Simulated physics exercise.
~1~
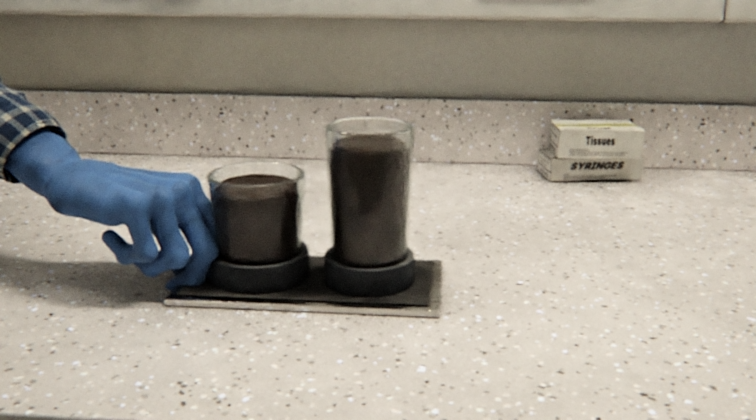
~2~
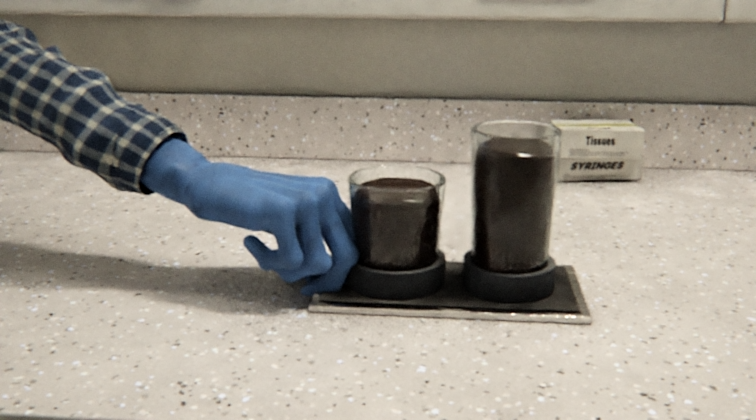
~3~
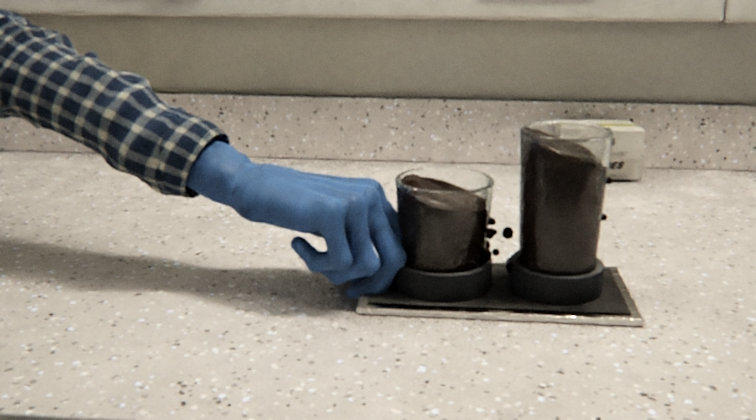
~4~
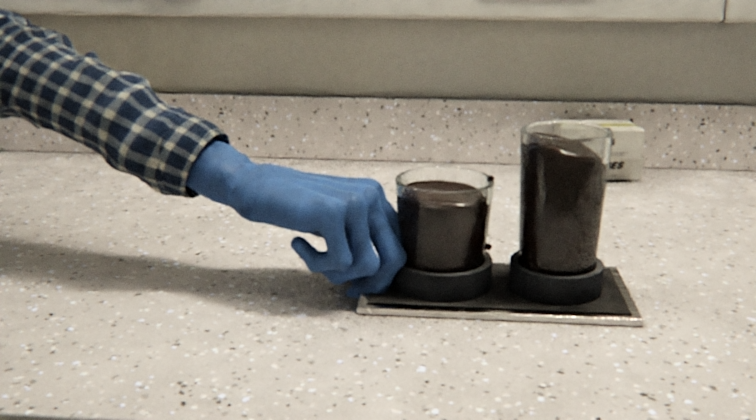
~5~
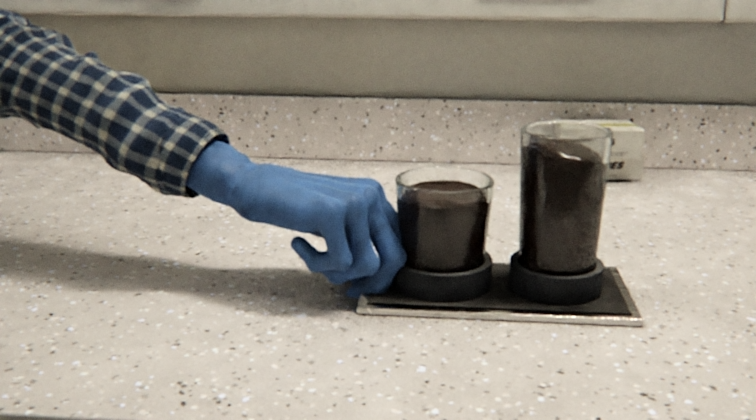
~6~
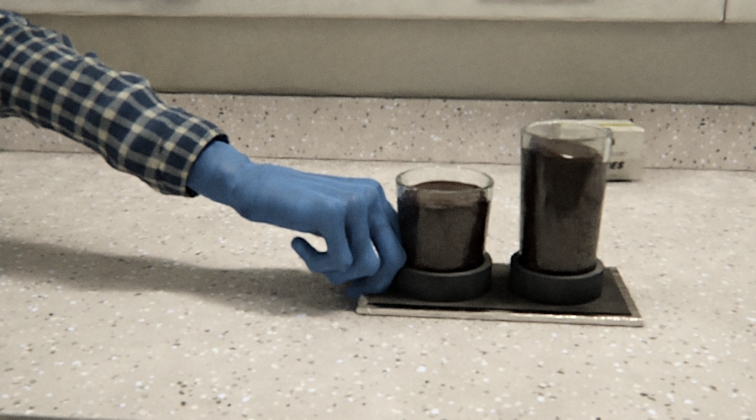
We see a blue-gloved hand move a dark tray carrying a short tumbler and a tall glass of dark liquid rightward across a speckled counter, then stop; the liquid tilts and drops spill from the tumbler before both settle upright, the hand still at the tray.
